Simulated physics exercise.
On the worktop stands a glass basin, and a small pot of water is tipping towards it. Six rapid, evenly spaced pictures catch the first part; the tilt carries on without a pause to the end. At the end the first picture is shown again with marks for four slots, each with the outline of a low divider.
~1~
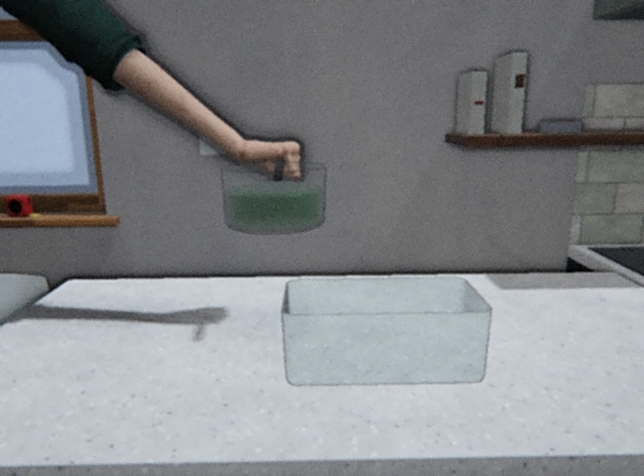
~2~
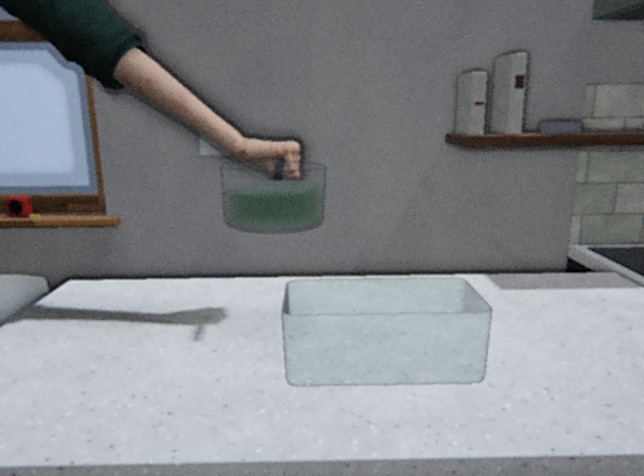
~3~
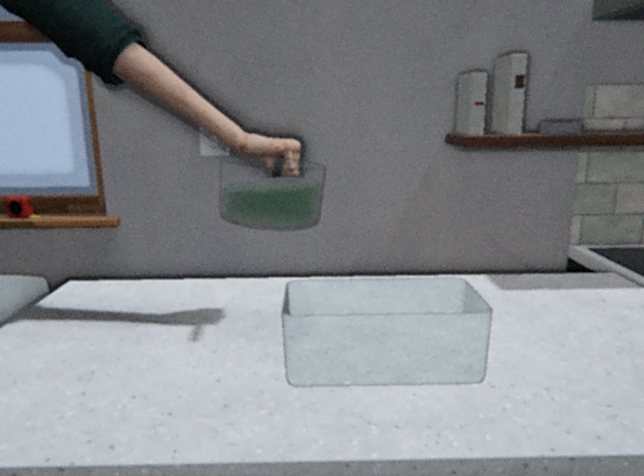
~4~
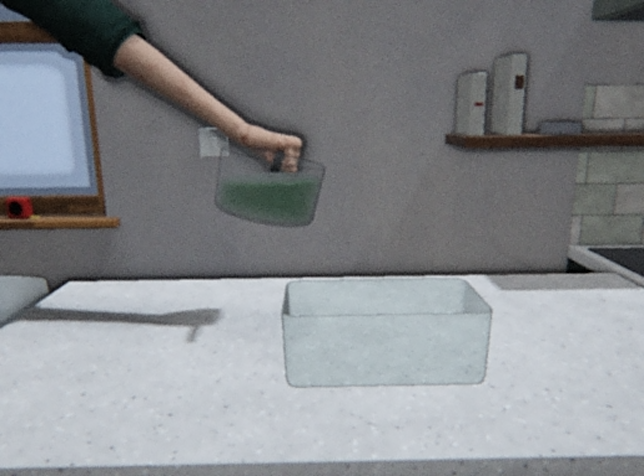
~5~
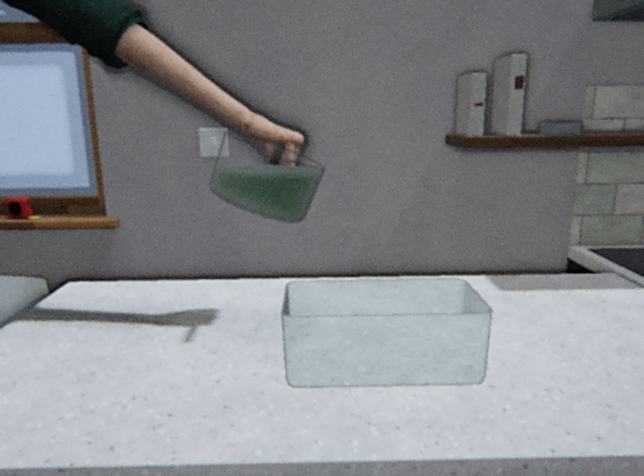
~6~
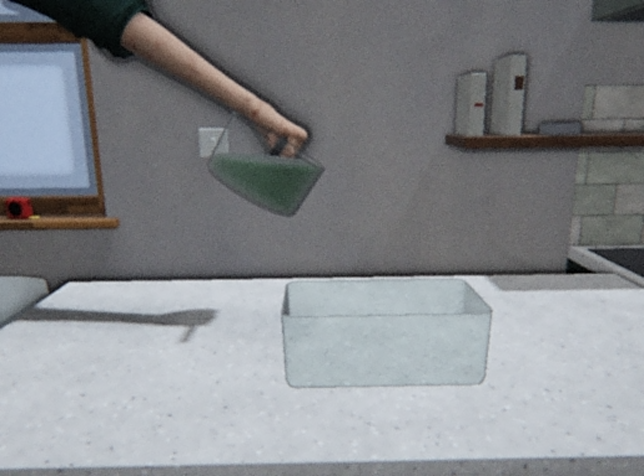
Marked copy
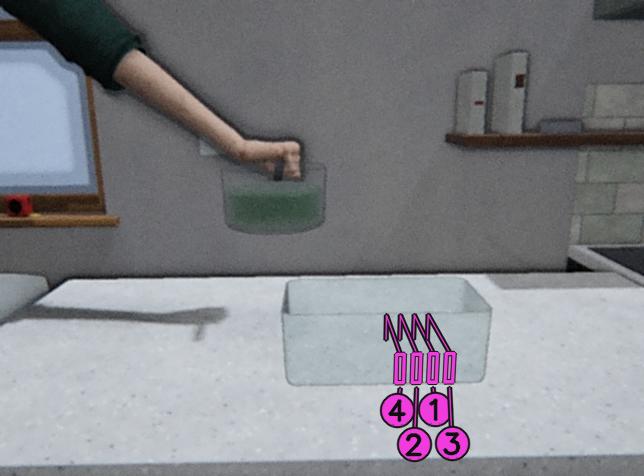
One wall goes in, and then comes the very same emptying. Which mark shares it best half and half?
Best: 2.
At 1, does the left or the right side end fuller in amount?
The left side.
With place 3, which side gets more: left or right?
More ends on the left.
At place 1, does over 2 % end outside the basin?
Yes.
On the marked copy, 1 at (433, 388); 2 at (416, 388); 3 at (449, 387); 4 at (400, 388).
With 1, about 65 % ends left of the wall and 26 % right of it; 9 % is lost outside.
With 2, about 41 % ends left of the wall and 52 % right of it; 6 % is lost outside.
With 3, about 84 % ends left of the wall and 11 % right of it; 6 % is lost outside.
With 4, about 19 % ends left of the wall and 74 % right of it; 7 % is lost outside.
